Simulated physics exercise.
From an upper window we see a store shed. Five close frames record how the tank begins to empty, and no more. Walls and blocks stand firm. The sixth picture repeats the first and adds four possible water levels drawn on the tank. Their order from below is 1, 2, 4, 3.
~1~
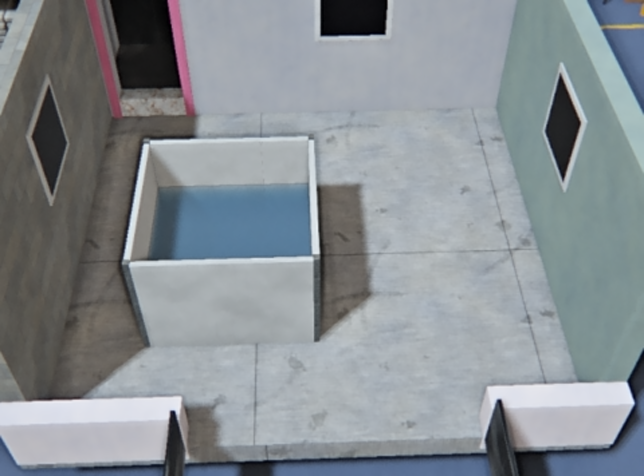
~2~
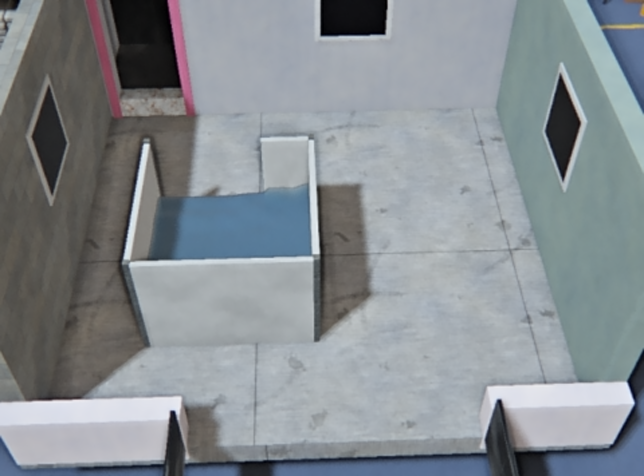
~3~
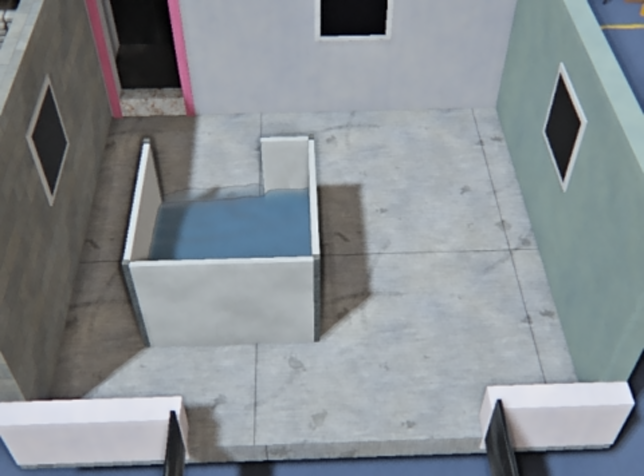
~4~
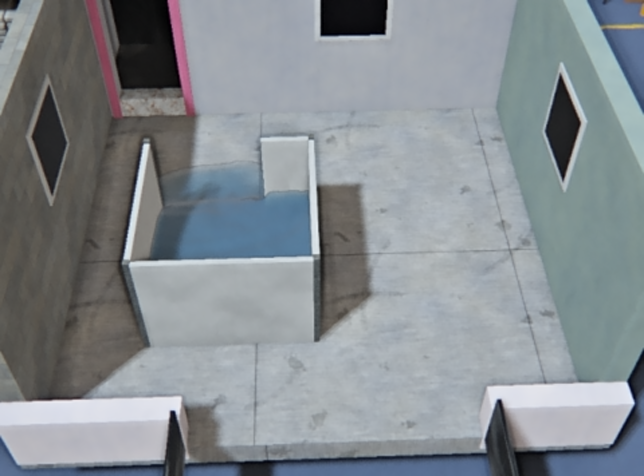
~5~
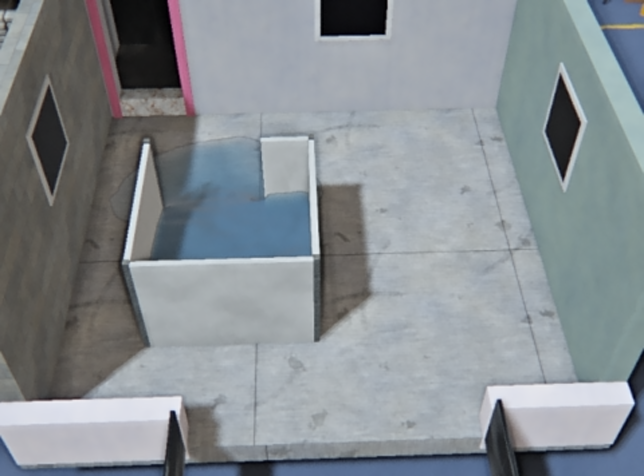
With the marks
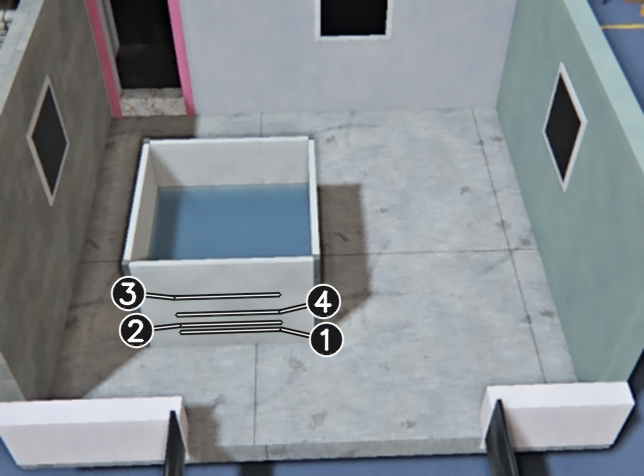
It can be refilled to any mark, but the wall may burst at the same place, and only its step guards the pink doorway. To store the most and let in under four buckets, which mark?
That is mark 4.
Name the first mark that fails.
3.
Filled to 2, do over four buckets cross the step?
No, not at all.
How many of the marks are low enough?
Three of them.
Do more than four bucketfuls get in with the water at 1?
No.
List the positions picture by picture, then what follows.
Water in the tank at rest, its middle at (231, 238); foot of the pink doorway at (155, 116); open gate at (335, 389).
Water covers 1 % of the ground, its front hidden from here.
Water covers 4 % of the ground, its front hidden from here.
Water covers 8 % of the ground, its front hidden from here.
Water covers 13 % of the ground, its front hidden from here.
On the marked copy, 1 at (231, 330); 2 at (230, 323); 3 at (226, 296); 4 at (228, 313); from the bottom up 1, 2, 4, 3.
With 1, nothing gets over.
With 2, nothing gets over.
With 3, about 11 bucketfuls get in.
With 4, a bucket or two gets in.
